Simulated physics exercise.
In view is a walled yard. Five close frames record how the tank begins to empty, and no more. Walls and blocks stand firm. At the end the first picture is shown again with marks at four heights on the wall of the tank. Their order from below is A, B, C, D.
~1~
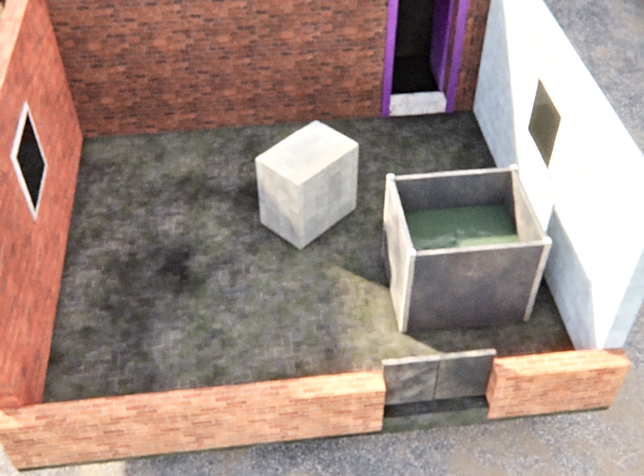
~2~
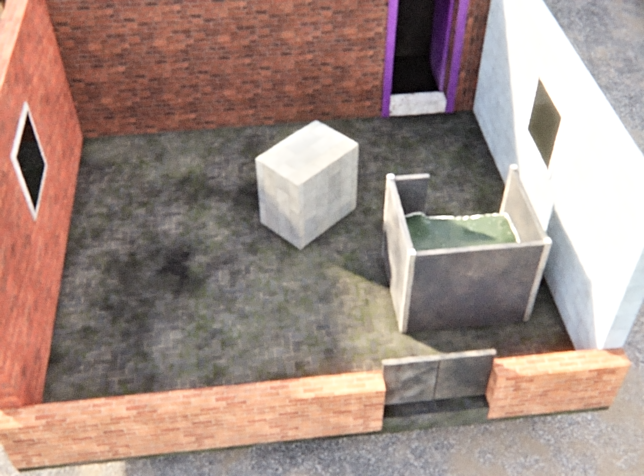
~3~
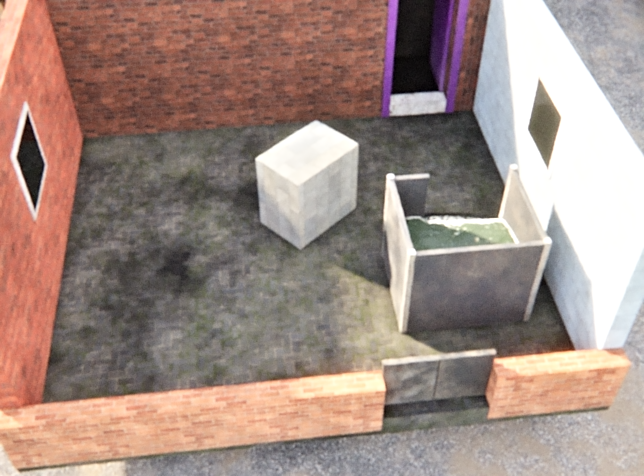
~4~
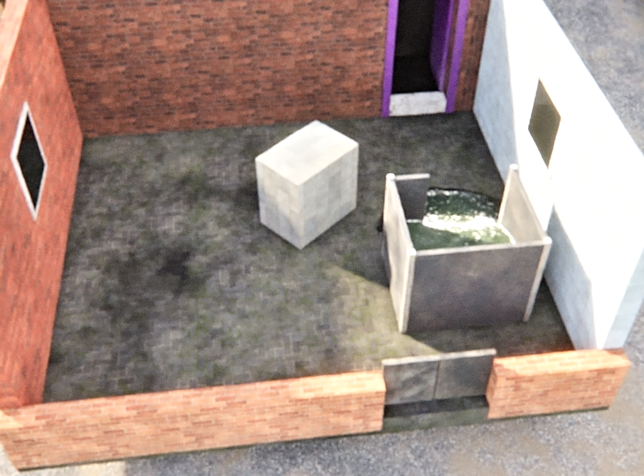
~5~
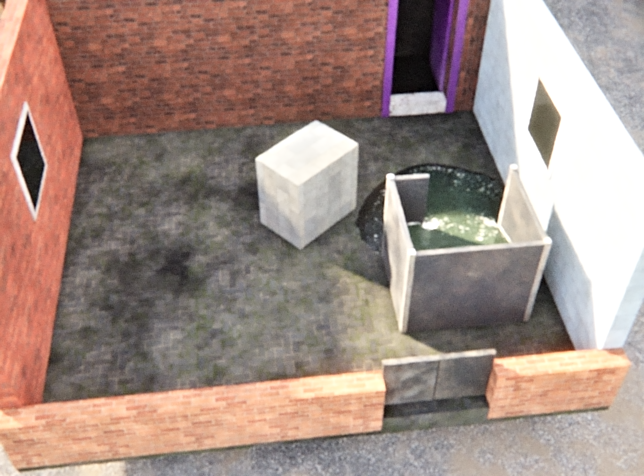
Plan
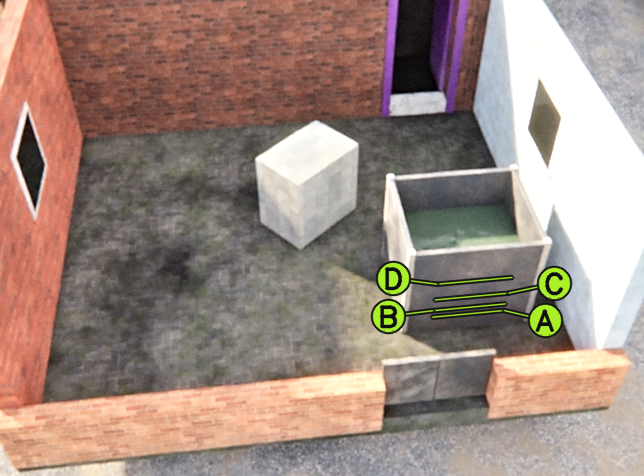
In a walled yard, a tank's back side opens and green water pours out behind it.
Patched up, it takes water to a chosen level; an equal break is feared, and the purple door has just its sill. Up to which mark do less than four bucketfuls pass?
C.
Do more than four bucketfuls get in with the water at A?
No, not at all.
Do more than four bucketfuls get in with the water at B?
No.
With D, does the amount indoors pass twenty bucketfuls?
No, less.
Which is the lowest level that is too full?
The answer is D.
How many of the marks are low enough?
Three of the four.
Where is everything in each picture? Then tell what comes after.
Water in the tank at rest, its middle at (460, 242); foot of the purple doorway at (417, 114); shut gate at (438, 362).
Water covers 1 % of the ground, its front hidden from here.
Water covers 3 % of the ground, its front hidden from here.
Water covers 6 % of the ground, its front hidden from here.
Water covers 10 % of the ground and shows as far out as (369, 226).
On the marked copy, A at (468, 313); B at (469, 307); C at (471, 296); D at (474, 280); from the bottom up A, B, C, D.
With A, nothing gets over.
With B, nothing gets over.
With C, a bucket or two gets in.
With D, about 8 bucketfuls get in.
